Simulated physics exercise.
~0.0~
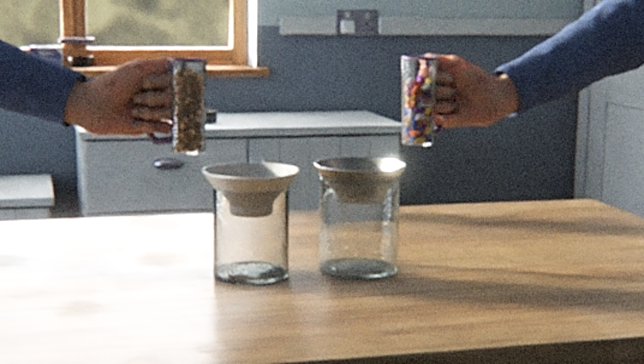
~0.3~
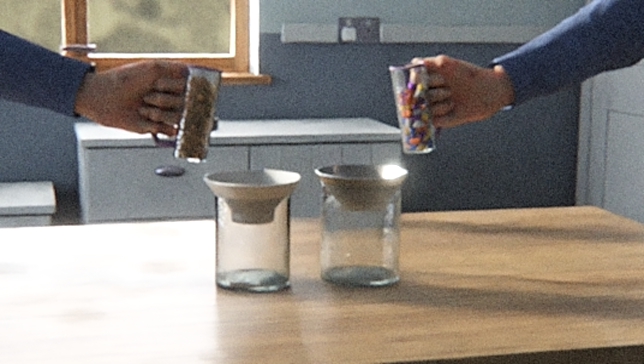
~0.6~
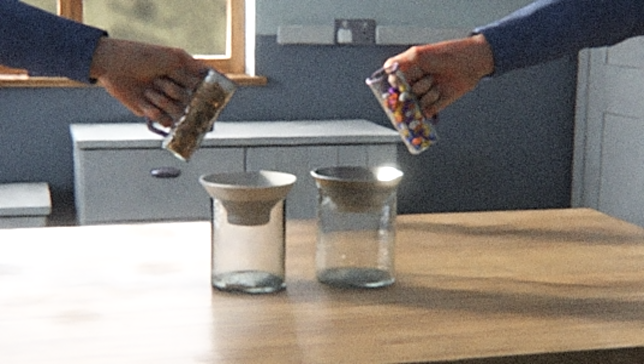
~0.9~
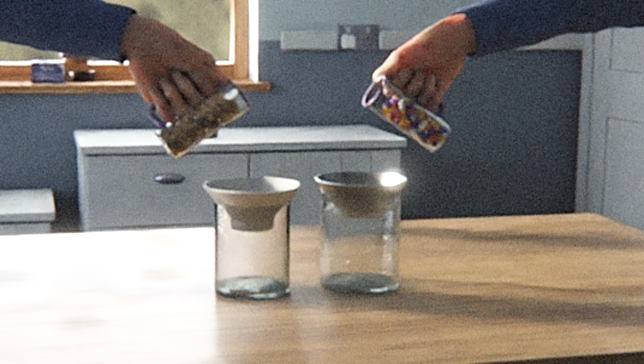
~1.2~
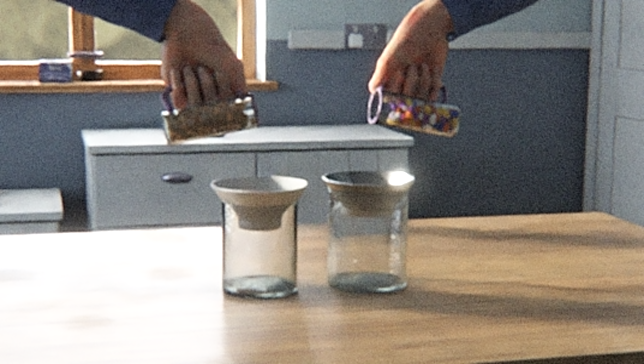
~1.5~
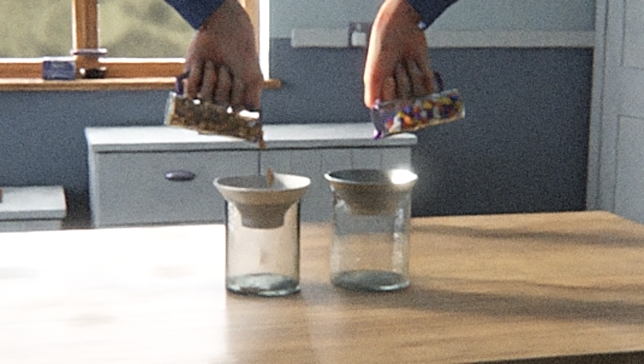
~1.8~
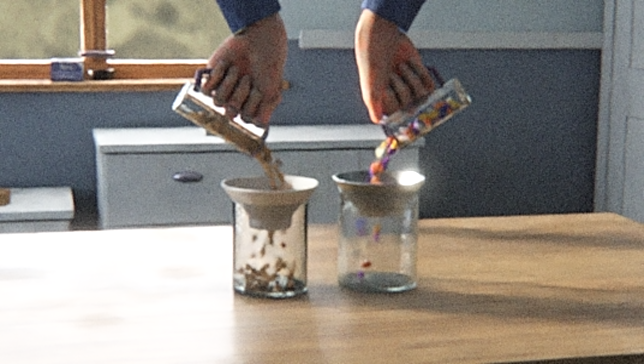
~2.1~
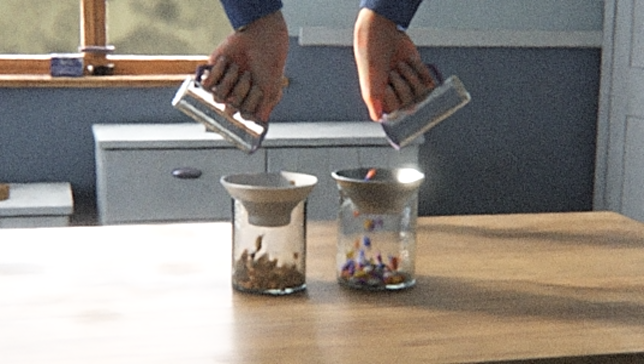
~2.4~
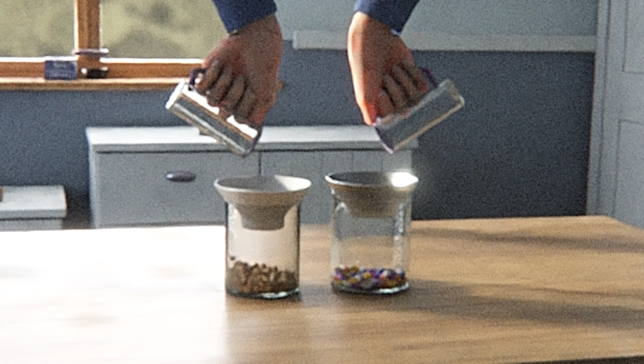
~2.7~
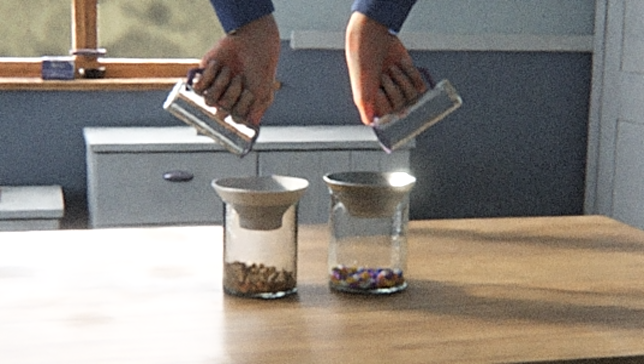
At the start, two hands hold clear cups upright above a wooden counter, the left cup full of small brown pieces and the right one full of colourful pieces, with two funnel-topped glass jars below. The hands move inward and tip the cups onto their sides over the funnels. A few brown pieces drop first on the left, then both cups turn further over and their contents pour down through the funnels. The cups empty, and the last pieces fall into the jars. Finally, brown pieces lie in the left jar and colourful ones in the right, while the hands still hold the empty cups tipped above.
